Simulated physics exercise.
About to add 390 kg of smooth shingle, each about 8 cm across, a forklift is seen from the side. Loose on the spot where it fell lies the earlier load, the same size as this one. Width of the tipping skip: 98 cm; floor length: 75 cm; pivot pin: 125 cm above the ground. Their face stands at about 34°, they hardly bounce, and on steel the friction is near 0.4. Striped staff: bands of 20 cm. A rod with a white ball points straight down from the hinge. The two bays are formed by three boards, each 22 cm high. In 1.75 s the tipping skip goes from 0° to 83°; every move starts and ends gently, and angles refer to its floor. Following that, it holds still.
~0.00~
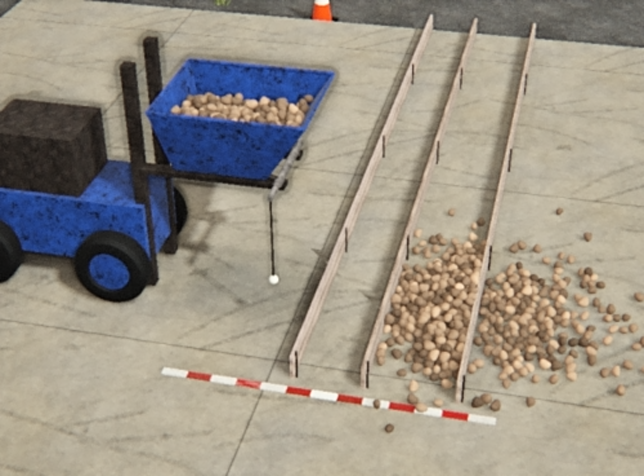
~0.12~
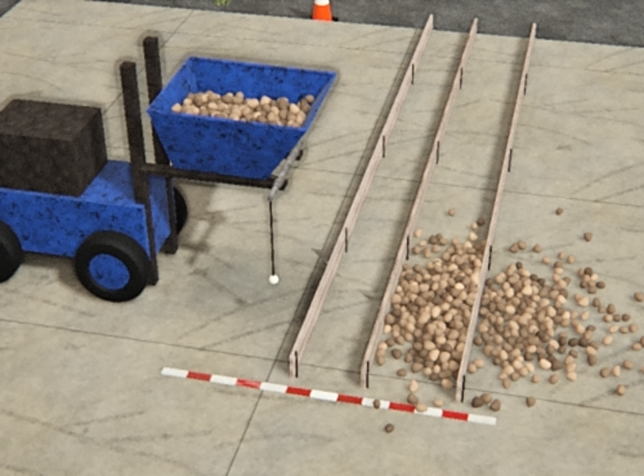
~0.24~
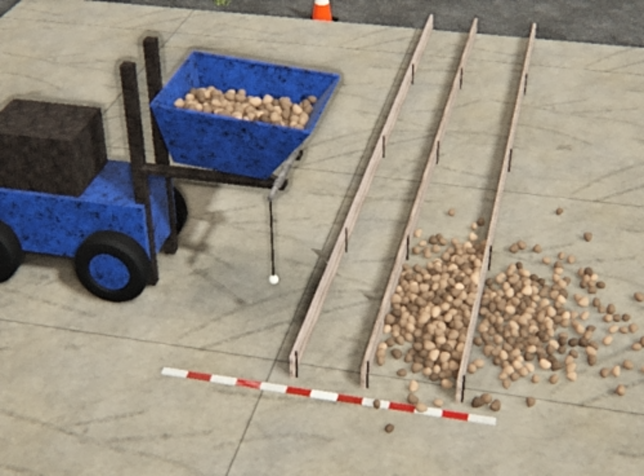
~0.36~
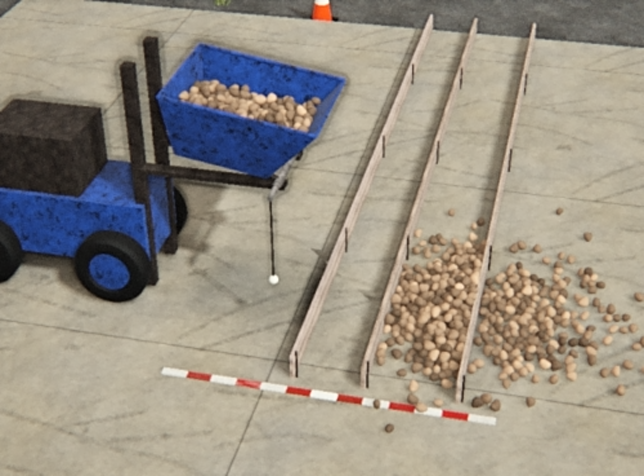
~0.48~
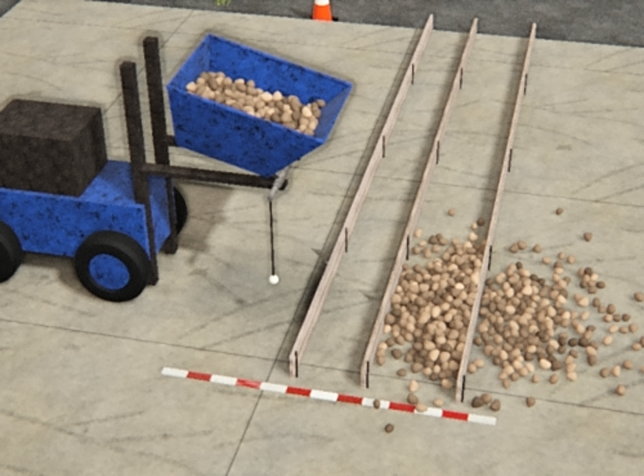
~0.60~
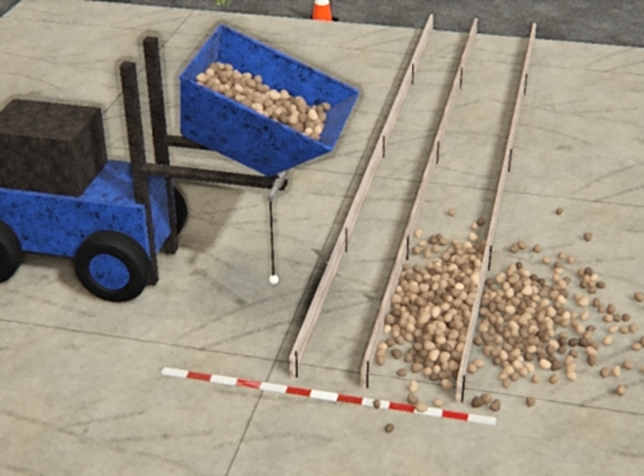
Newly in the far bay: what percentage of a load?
86 percent.
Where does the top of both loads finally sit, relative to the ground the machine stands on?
Close to 42 centimetres up.
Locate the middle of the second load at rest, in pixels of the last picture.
(430, 291).
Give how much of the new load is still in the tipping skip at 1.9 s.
Close to 45 in a hundred is still held.
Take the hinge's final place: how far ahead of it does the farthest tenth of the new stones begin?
Close to 160 centimetres.
After 1.3 s the floor is at 70°; in per cent of one load, 100 in the tipping skip, 64 in the far bay, 36 past the last board; the foremost stones are past the picture's edge.
After 1.9 s the floor is at 83°; in per cent of one load, 44 in the tipping skip, 8 in the near bay, 112 in the far bay, 36 past the last board; the foremost stones are past the picture's edge.
After 2.2 s the floor is at 83°; in per cent of one load, 12 in the tipping skip, 6 in the near bay, 140 in the far bay, 40 past the last board; the foremost stones are past the picture's edge.
After 4.8 s the floor is at 83°; in per cent of one load, 0 in the tipping skip, 3 in the near bay, 150 in the far bay, 47 past the last board; the foremost stones are past the picture's edge. Net gain in the far bay, 86.
